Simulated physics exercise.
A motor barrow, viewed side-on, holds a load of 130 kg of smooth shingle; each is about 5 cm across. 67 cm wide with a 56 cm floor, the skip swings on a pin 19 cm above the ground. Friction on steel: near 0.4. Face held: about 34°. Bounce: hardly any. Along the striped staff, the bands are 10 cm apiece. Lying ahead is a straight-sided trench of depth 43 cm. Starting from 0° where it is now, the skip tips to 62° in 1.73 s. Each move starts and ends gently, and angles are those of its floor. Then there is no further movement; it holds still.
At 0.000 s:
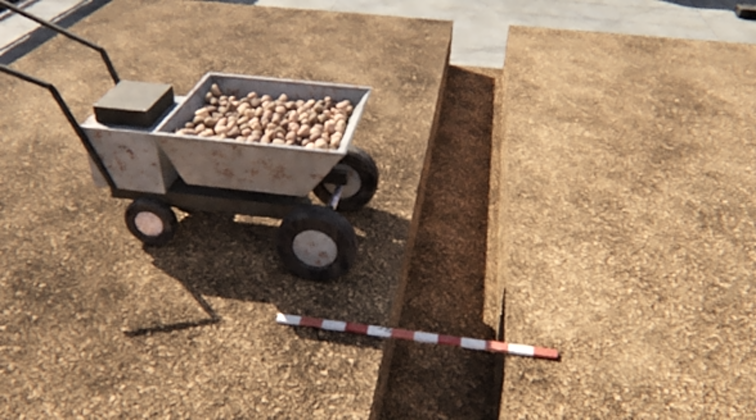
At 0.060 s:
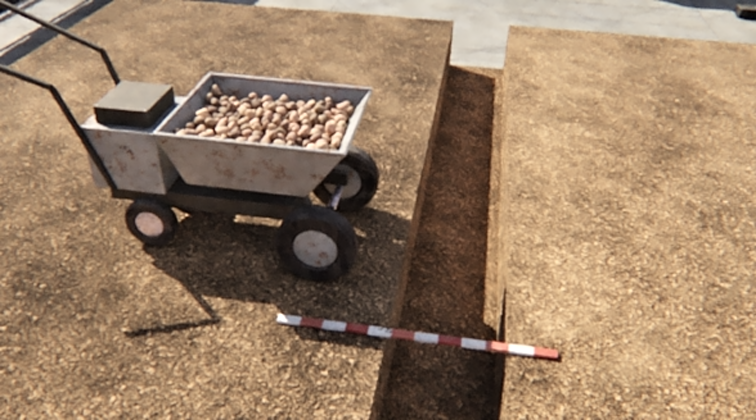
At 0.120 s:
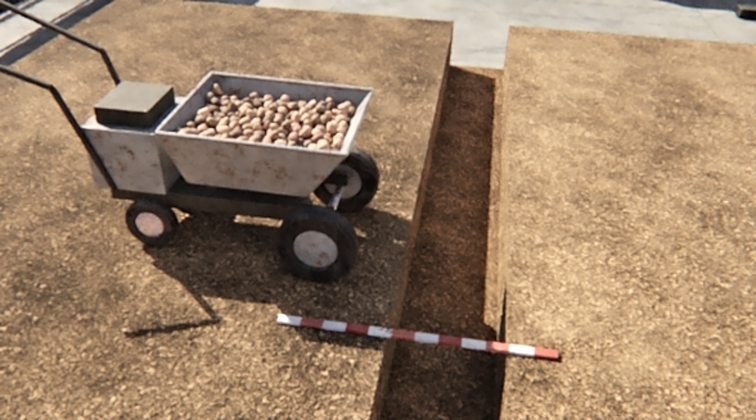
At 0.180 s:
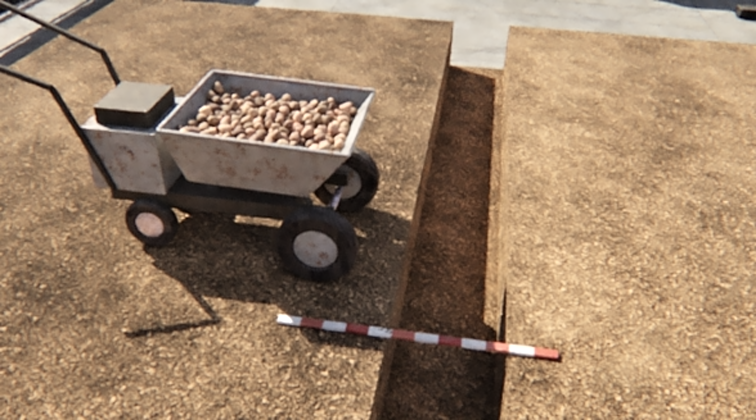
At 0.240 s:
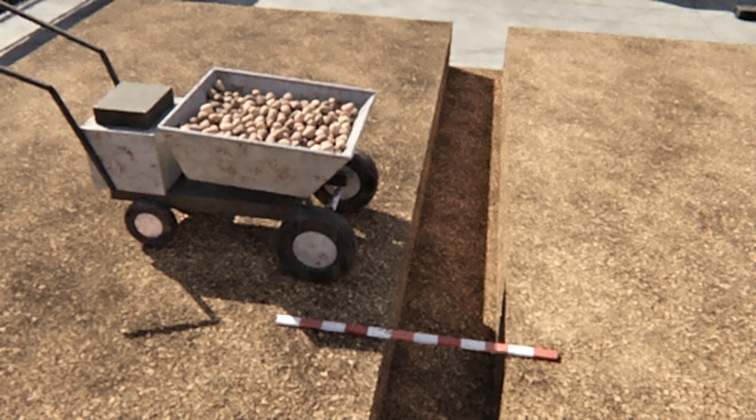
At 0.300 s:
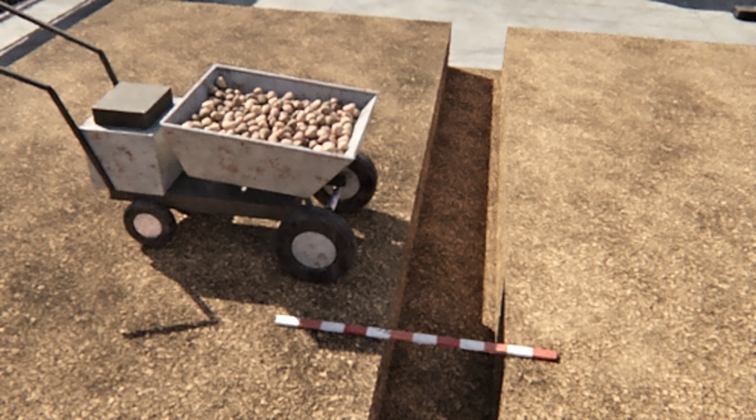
The grey, rust-flecked skip of a motor barrow, heaped with smooth pinkish-brown stones, stands at the left on gritty brown ground, seen side-on from slightly above by a still camera. To its right, a straight-sided trench runs back towards pale paving, with a red-and-white striped staff lying across it in the foreground. The skip slowly tilts a little, its left end rising, and the stones shift slightly while the black-tyred wheels stay put.
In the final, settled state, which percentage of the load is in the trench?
91 per cent is in the trench.
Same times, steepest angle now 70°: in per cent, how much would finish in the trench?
Around 95 per cent would finish in the trench.
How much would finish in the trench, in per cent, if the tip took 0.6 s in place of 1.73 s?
That would give about 70 percent.
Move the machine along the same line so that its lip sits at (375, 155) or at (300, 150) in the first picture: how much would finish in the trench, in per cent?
The first gives about 70 percent and the second about 90 percent.
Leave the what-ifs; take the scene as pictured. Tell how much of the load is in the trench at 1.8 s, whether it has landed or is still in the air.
Approx. 35 % of the load.
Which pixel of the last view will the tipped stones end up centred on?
I'd put it close to (458, 314).
After 1.3 s the floor is at 52°; 100 % in the skip; the foremost stones are at (432, 193).
After 1.8 s the floor is at 62°; 63 % in the skip, 36 % in the trench; the foremost stones are at (501, 301).
After 2.2 s the floor is at 62°; 39 % in the skip, 60 % in the trench, 2 % past the trench; the foremost stones are at (555, 263).
After 4.1 s the floor is at 62°; 7 % in the skip, 91 % in the trench, 2 % past the trench; the foremost stones are at (576, 260).
